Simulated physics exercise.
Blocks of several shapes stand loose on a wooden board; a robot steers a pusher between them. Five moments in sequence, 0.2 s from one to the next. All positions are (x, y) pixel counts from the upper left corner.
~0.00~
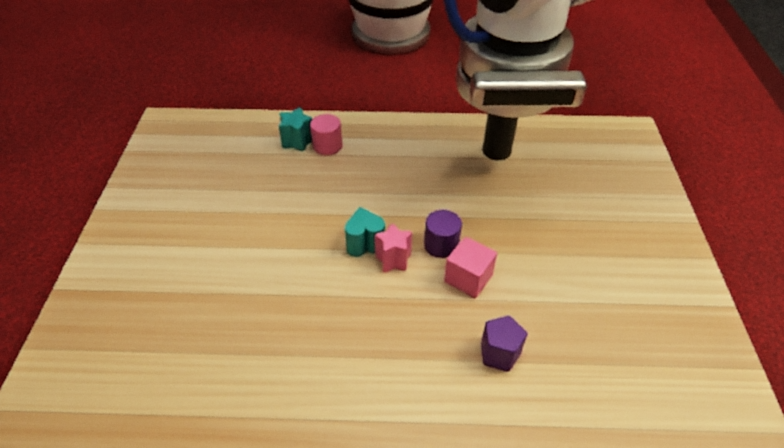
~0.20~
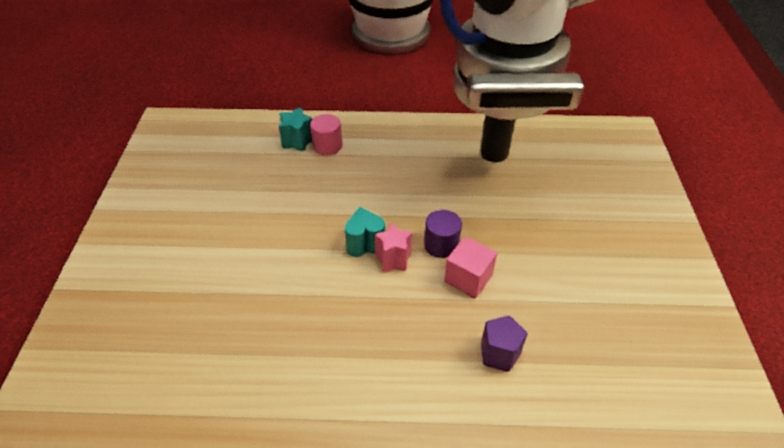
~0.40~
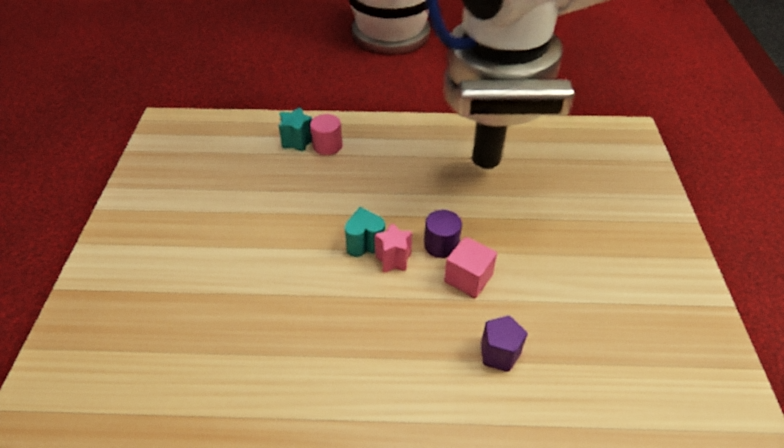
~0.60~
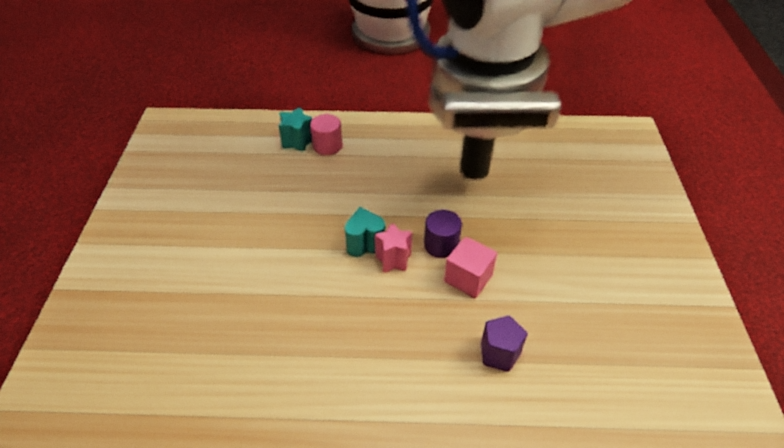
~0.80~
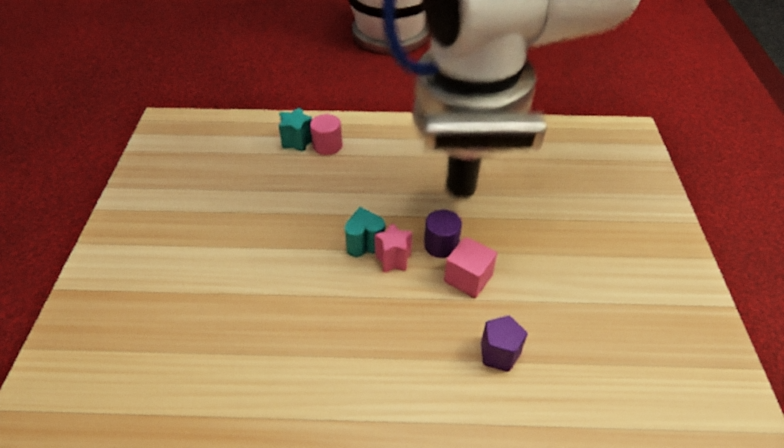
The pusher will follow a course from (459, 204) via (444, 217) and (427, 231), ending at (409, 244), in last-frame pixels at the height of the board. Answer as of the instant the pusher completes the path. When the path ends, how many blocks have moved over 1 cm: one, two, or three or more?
Shifted over 1 cm: One.
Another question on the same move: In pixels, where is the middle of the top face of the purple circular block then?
I'd expect the centre of its top face to be at (433, 243).
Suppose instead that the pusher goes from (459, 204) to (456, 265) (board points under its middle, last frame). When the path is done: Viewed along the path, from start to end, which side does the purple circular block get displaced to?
It moves off to the right.
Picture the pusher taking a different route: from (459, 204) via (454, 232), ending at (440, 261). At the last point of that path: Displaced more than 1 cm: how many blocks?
That push would leave one block displaced by more than about 1 cm.
On the path given first. Halfway along, pusher at (437, 209); purple circular block at (442, 227).
At the end, pusher at (409, 229); turquoise heart block still; pink star block at (391, 240); purple circular block at (433, 243).
